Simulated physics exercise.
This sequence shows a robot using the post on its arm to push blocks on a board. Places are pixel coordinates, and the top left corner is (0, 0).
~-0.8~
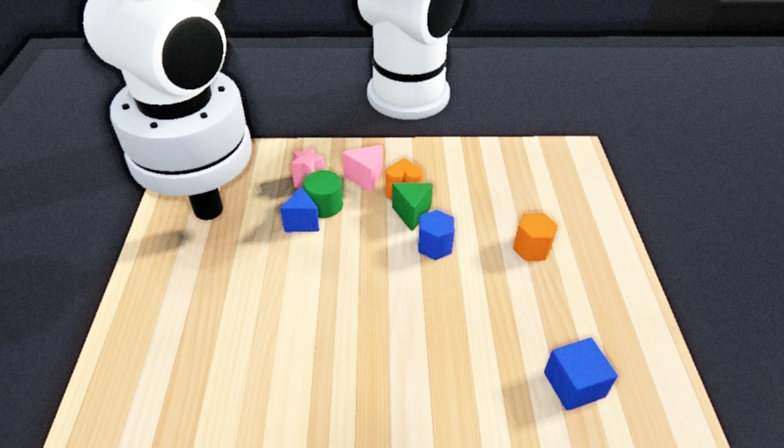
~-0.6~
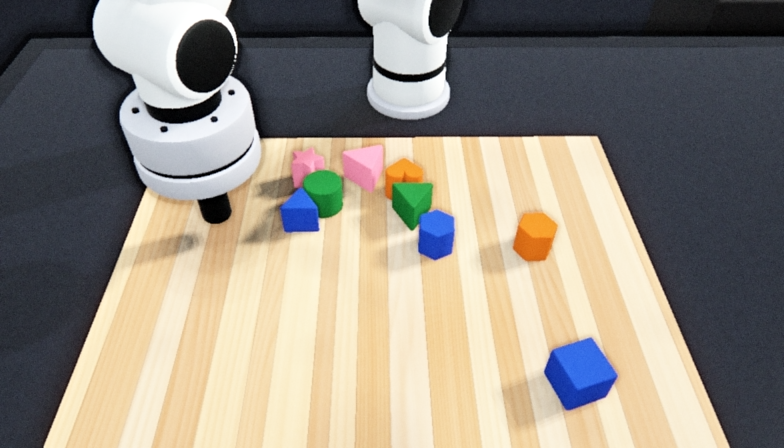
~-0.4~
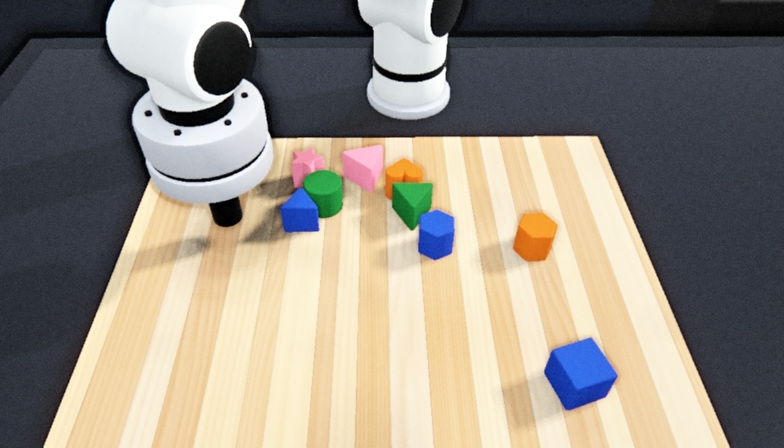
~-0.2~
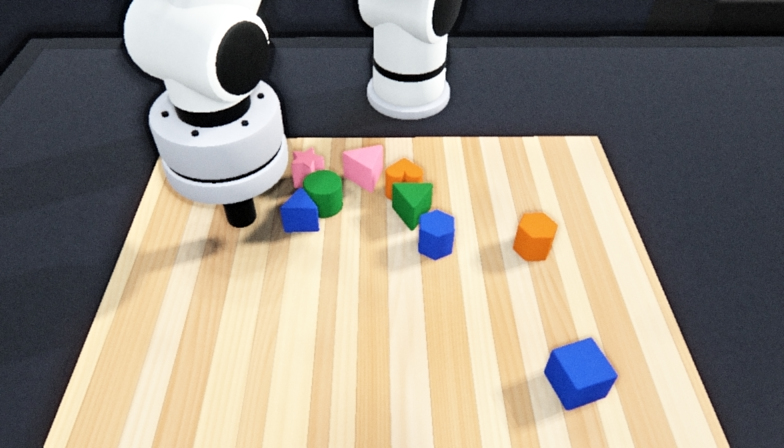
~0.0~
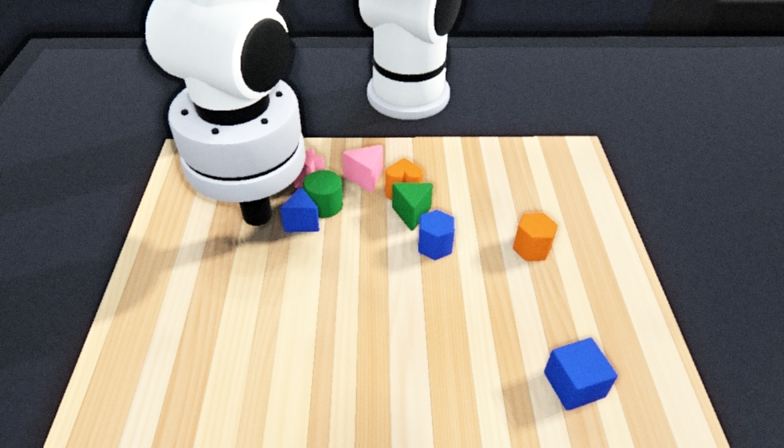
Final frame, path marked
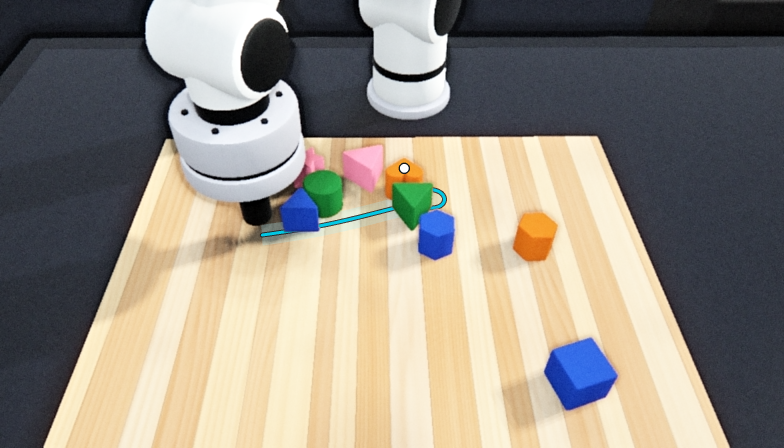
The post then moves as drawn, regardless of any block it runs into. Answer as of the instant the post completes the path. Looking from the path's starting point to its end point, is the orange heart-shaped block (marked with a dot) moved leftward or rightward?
Facing the way the path runs, start to end, you'll find the orange heart-shaped block has shifted left.
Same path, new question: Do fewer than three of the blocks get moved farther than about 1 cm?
Going by the path, no.
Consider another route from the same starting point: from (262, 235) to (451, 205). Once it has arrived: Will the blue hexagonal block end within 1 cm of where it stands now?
That would be a yes.
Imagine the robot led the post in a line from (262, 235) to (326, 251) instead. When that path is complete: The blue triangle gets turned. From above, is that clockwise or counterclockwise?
From above, the blue triangle will be seen to turn anti-clockwise.
Path on the board, from (262, 235) via (350, 219), ending at (431, 199); the dot is on the orange heart-shaped block.
The first path, step by step. One third of the way, post at (320, 208); blue triangle at (346, 197), turned 60° anticlockwise; green circle at (335, 176).
Two thirds of the way, post at (379, 194); blue triangle at (402, 181), turned 65° anticlockwise; green circle at (339, 174); orange heart-shaped block at (409, 163), turned 20° anticlockwise; green triangle at (425, 186), turned 50° clockwise.
At the end, post at (433, 181); blue triangle at (457, 169), turned 35° anticlockwise; green circle at (339, 174); orange heart-shaped block at (414, 159), turned 35° anticlockwise; green triangle at (464, 186), turned 85° clockwise; blue hexagonal block in place.
